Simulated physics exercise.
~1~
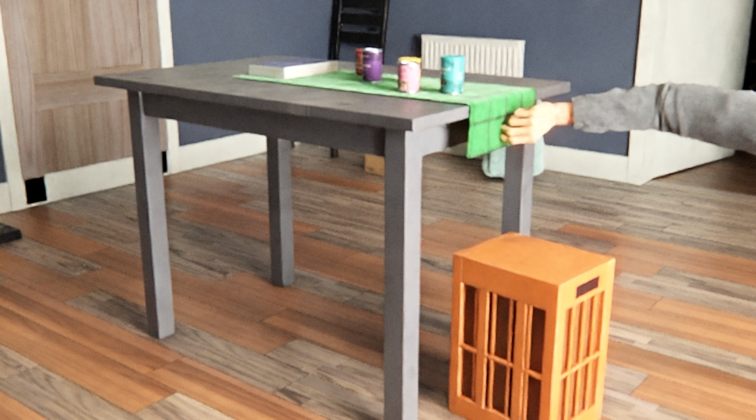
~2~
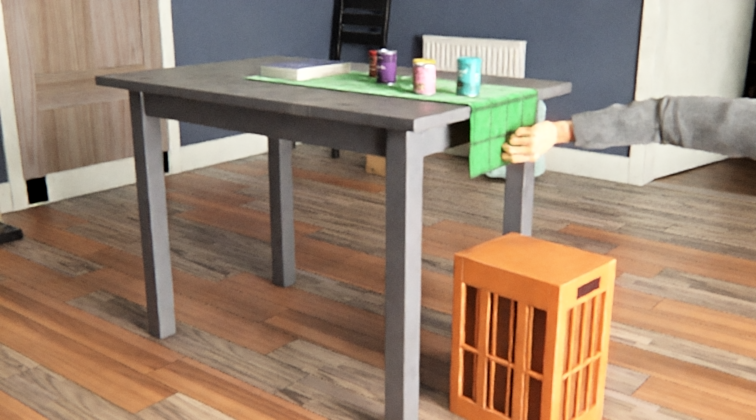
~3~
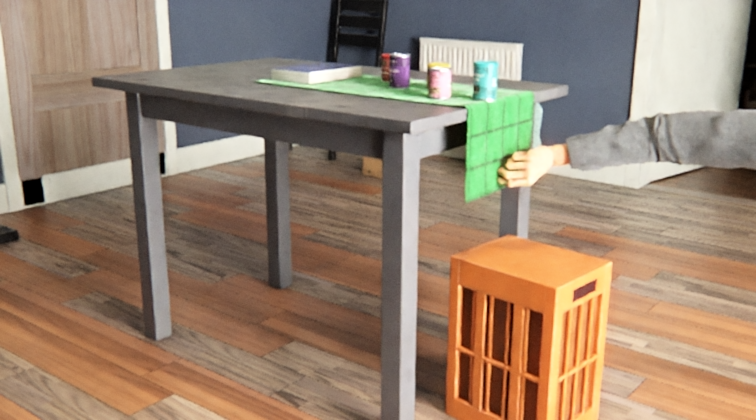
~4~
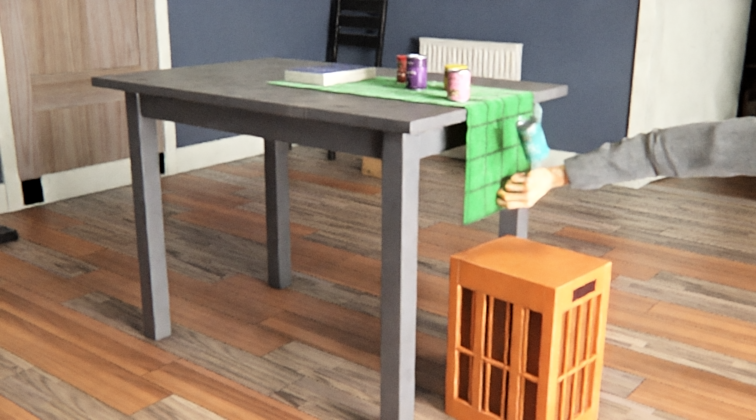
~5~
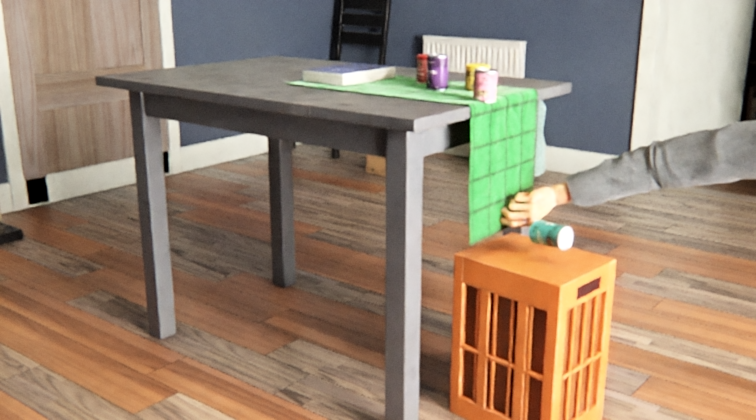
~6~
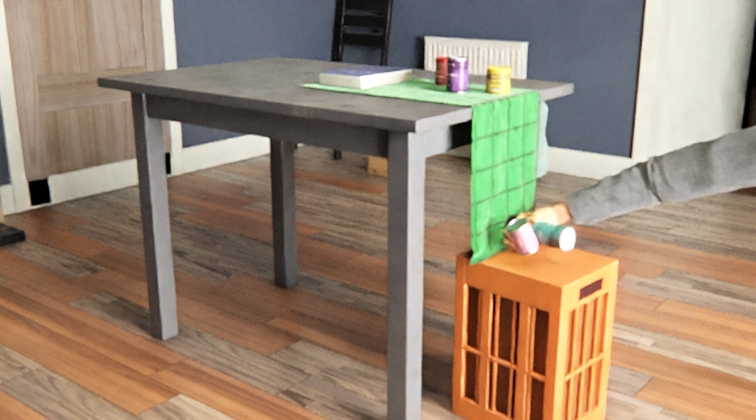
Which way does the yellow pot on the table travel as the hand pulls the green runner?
The yellow pot moves to the right, carried along with the runner towards the table's edge.
